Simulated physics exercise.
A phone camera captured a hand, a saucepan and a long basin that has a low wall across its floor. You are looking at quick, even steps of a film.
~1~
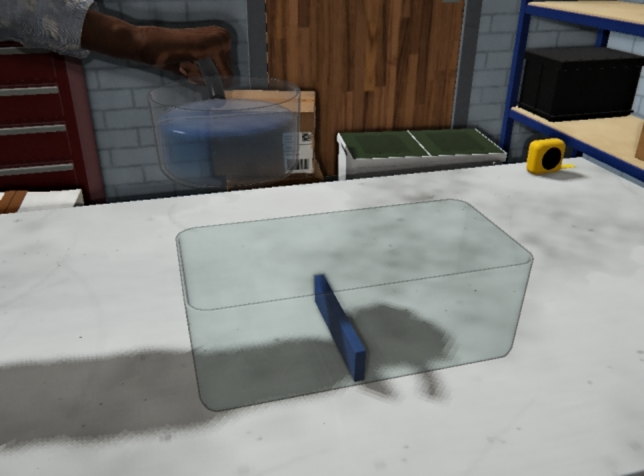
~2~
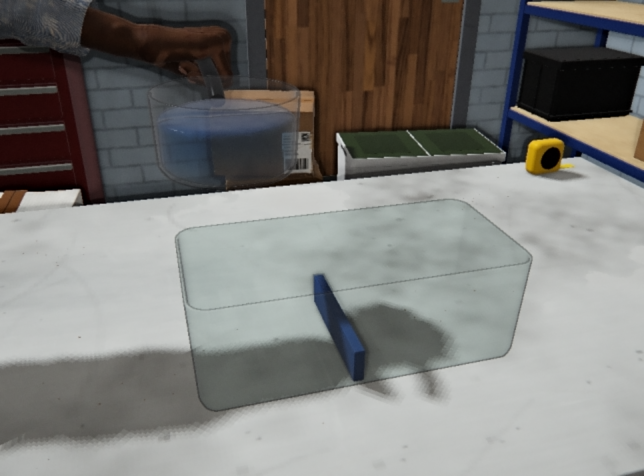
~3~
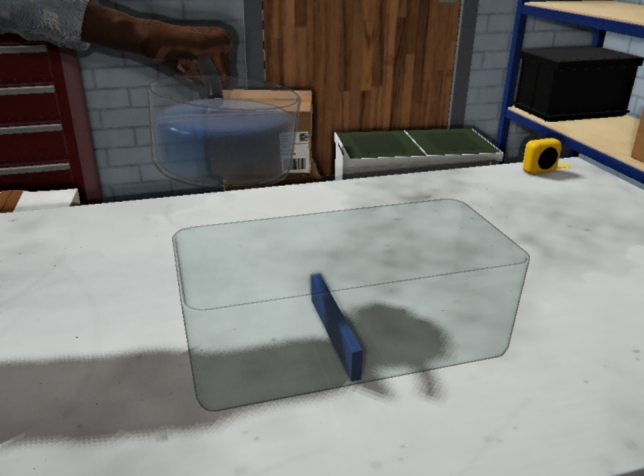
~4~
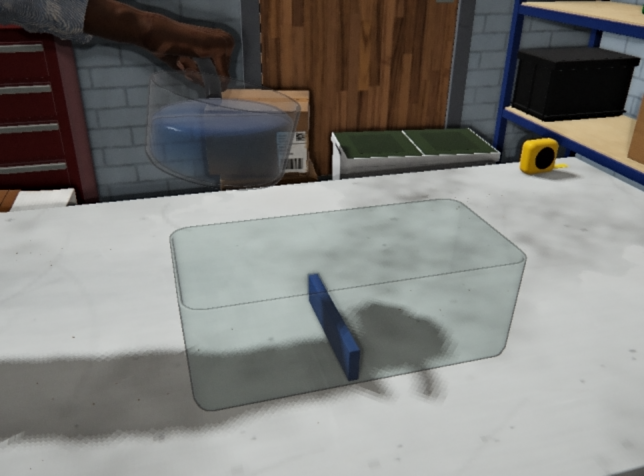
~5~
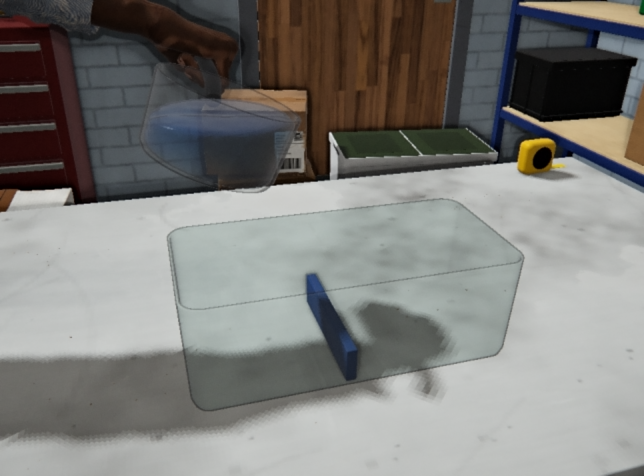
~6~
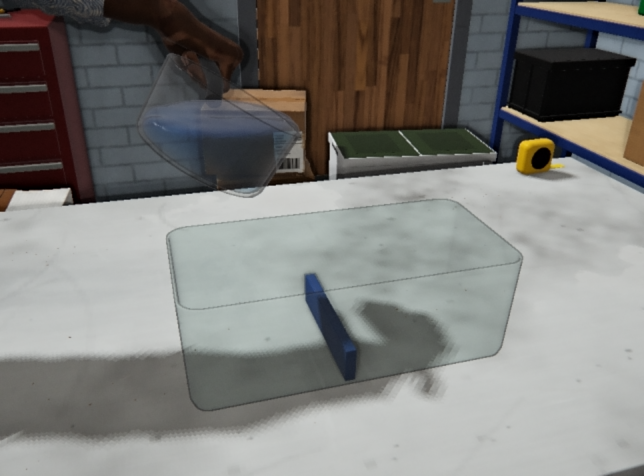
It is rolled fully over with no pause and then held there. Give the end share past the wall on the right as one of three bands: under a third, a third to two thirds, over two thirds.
The end share is a third to two thirds.
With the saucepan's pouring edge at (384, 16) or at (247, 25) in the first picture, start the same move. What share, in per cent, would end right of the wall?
90 %, 20 %.
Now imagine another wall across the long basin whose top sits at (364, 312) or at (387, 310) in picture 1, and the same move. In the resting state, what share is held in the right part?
Result: 25 % first, 15 % second.
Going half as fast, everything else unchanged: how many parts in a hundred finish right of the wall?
Something like 70 in a hundred.
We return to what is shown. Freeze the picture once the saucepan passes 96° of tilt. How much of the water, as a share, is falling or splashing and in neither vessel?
Near 45 in a hundred.
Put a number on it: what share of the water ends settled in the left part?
That is roughly 40 percent of it.
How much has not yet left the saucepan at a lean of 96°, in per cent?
30 per cent, approximately.
A moment on, the tilt is 96° and 28 per cent is still to pour, 3 is left of the wall and 25 right of it.
Next, the tilt is 108° and 5 per cent is still to pour, 30 is left of the wall and 58 right of it.
Then the tilt is 108° and 0 per cent is still to pour, 40 is left of the wall and 58 right of it.
Later the tilt is 108° and 0 per cent is still to pour, 40 is left of the wall and 59 right of it.
At rest 40 per cent lies left of the wall, 59 right of it and 1 outside.
